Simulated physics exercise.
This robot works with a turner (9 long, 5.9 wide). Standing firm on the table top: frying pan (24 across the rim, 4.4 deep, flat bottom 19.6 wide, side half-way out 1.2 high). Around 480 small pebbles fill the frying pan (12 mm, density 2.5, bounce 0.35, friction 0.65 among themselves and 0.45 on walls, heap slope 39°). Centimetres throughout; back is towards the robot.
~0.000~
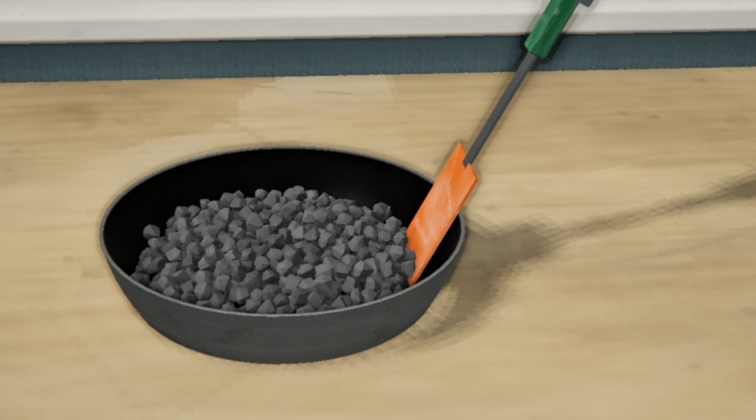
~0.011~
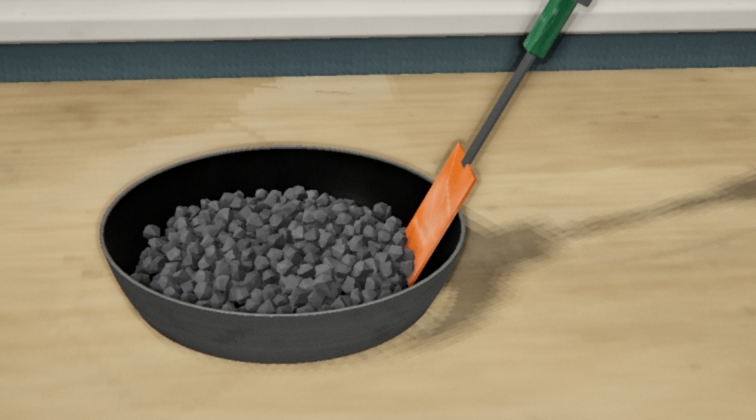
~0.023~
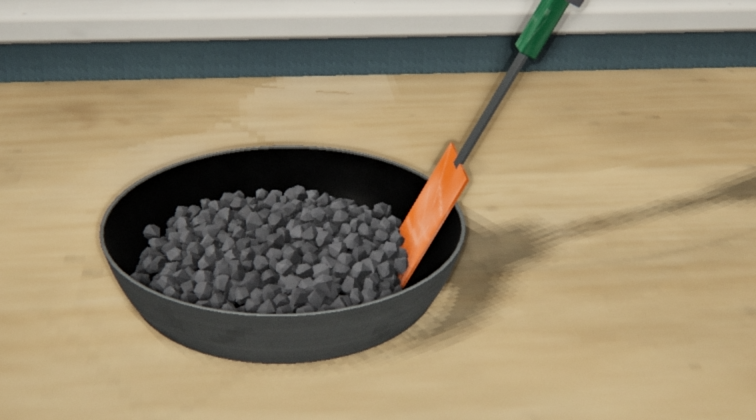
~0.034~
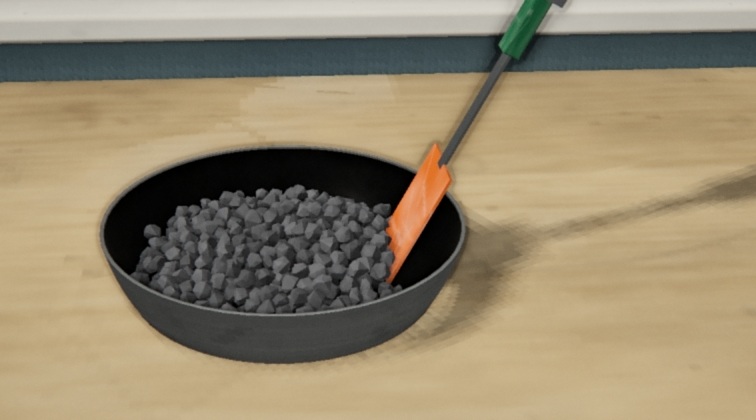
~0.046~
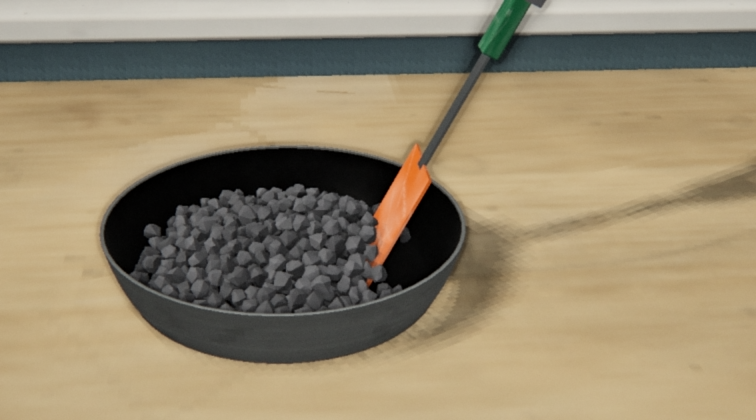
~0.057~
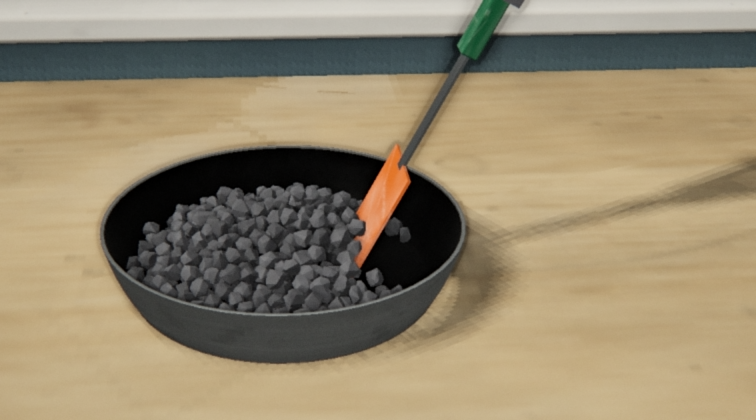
An orange turner with a dark shaft and green handle moves in a black frying pan on a pale wooden table top, seen from slightly above, with a blue and white band behind. The pan holds a heap of small dark grey pebbles, with the turner at its right side. Barely moving at first, the tilted blade then slides left, pushing into the pebbles, while the view stays still.
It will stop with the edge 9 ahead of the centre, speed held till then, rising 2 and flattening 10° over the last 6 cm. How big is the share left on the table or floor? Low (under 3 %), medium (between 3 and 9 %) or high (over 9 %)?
Answer: High; over 9 % of the small pebbles finish on the table or floor.
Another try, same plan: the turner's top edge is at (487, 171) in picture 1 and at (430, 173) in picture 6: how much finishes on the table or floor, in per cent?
Some 25 per cent.
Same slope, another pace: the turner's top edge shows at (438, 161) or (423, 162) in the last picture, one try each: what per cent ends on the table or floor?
Some 10 and 20 per cent.
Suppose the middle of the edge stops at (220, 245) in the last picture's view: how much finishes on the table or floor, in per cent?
About 10 per cent.
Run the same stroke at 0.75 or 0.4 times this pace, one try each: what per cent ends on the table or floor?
About 20 and 5 per cent.
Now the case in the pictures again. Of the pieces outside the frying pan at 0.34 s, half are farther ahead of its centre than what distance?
Roughly 20 cm.
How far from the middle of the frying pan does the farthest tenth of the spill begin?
Roughly 40 cm.
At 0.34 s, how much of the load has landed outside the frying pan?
Some 15 per cent.
After 0.09 s, sloping 63°, highest piece 7 above the table; 482 in the frying pan.
After 0.13 s, sloping 60°, highest piece 8 above the table; 482 in the frying pan.
After 0.34 s, sloping 53°, highest piece 12 above the table; 359 in the frying pan, 81 on the table or floor, 42 on the blade or in flight.
After 1.39 s, sloping 53°, highest piece 5 above the table; 359 in the frying pan, 123 on the table or floor.
At rest, 359 in the frying pan, 123 on the table or floor. That is 26 % on the table or floor.
